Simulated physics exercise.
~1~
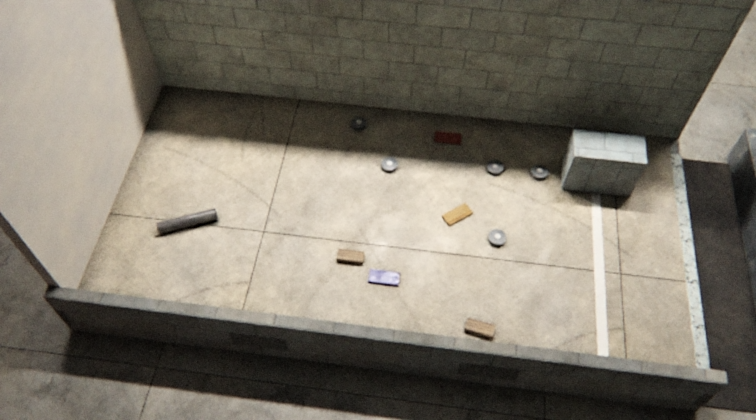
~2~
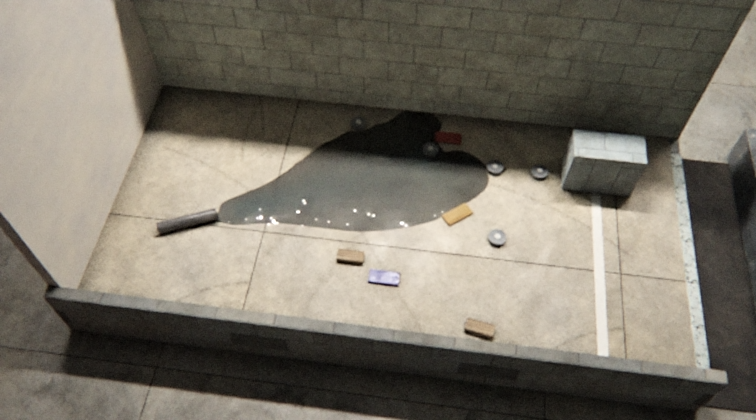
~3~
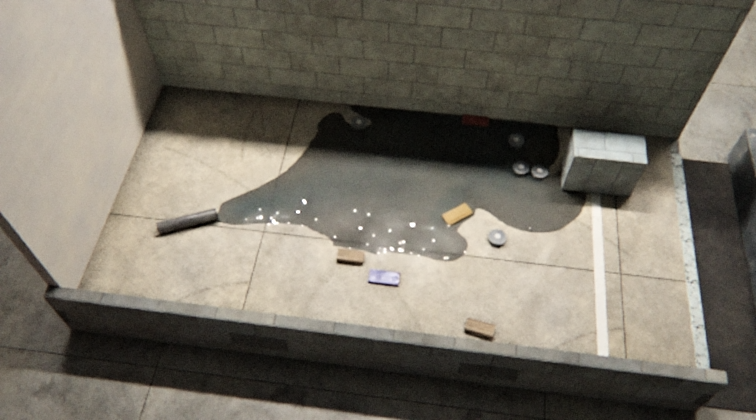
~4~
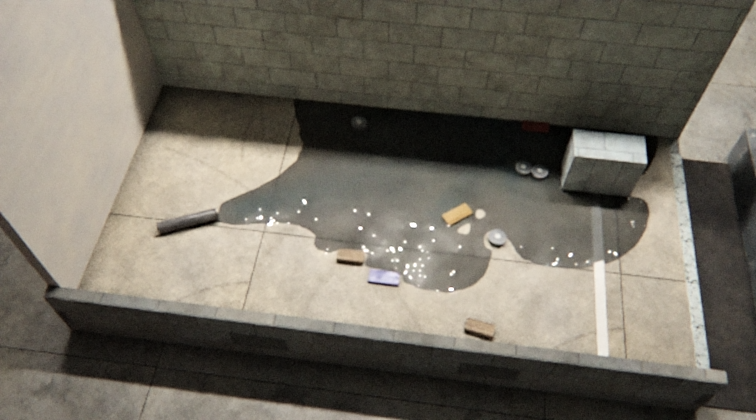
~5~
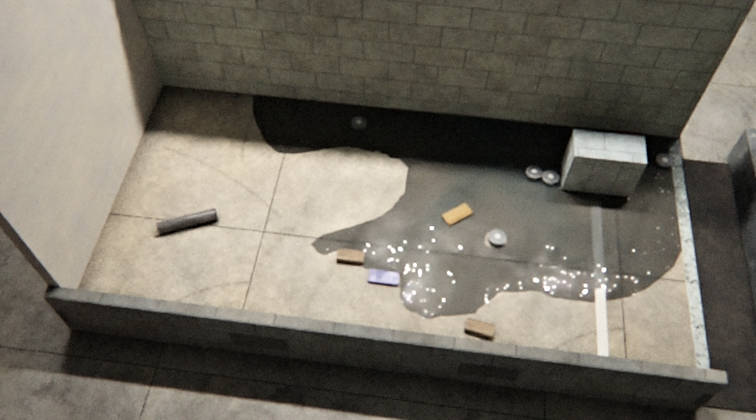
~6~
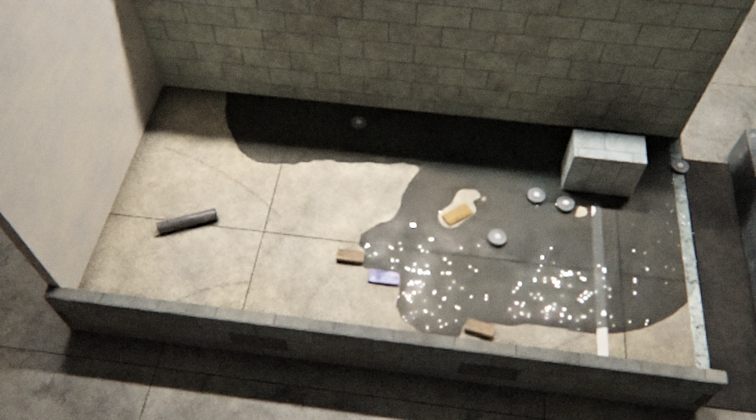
Dark water spreads across the pale floor of a walled hall, seen from above at an angle, beginning at a grey pipe on the left. Small silvery discs, tan blocks, a red board by the back wall and a blue board near the front lie about, with a stone block and white line at right. The water runs right, carrying the red board along the wall and shifting several discs. It rounds the block and crosses the line, then withdraws from the pipe. Finally the red board is gone, two discs lie beyond the line, and the blue board remains aground.
